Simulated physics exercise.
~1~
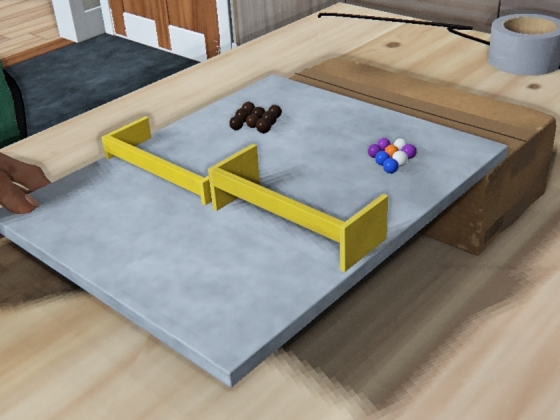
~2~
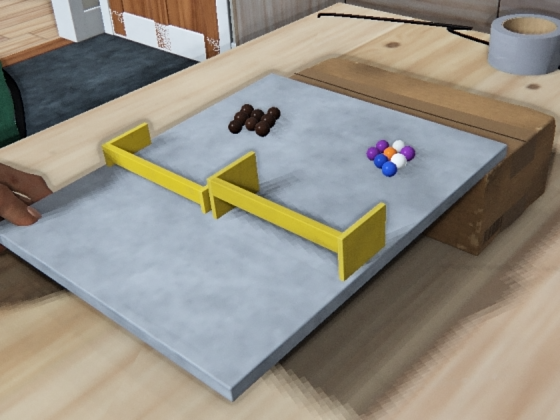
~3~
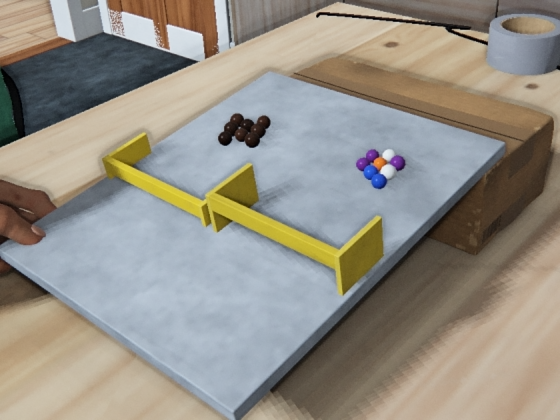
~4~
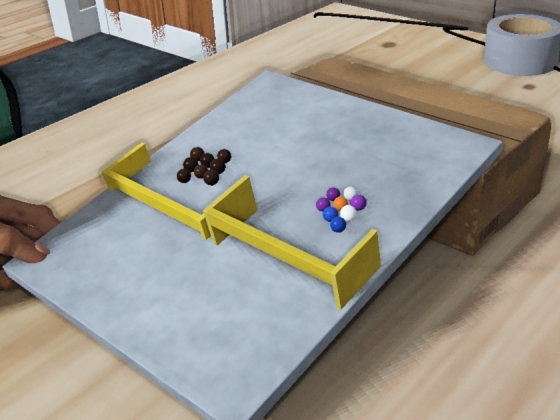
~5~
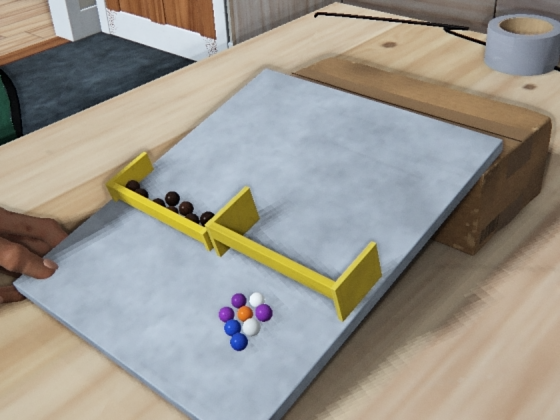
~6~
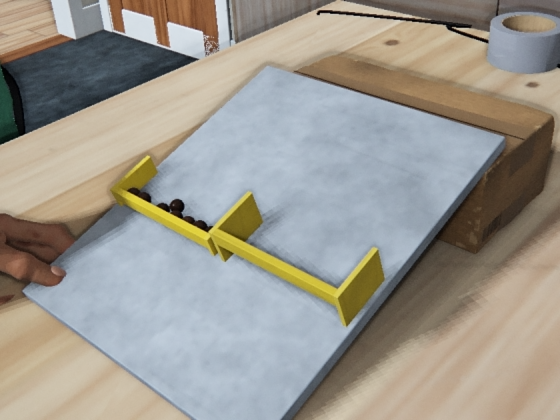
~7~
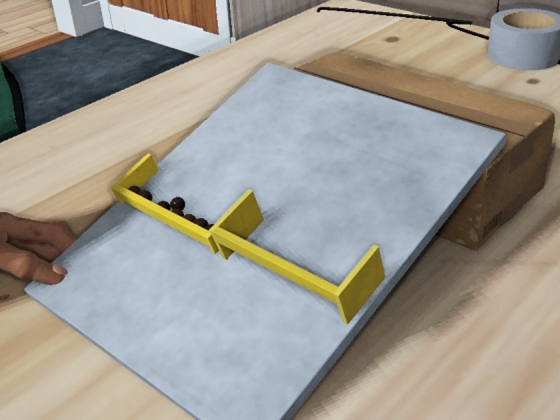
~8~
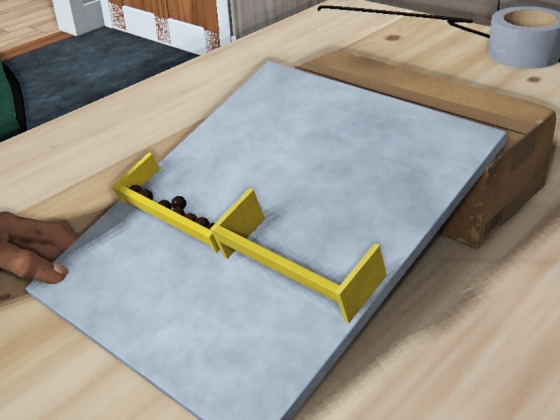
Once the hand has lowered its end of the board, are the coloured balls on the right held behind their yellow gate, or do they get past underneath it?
The coloured balls slip under their gate and carry on down the board out of view. The dark brown balls are the ones stopped by their gate.
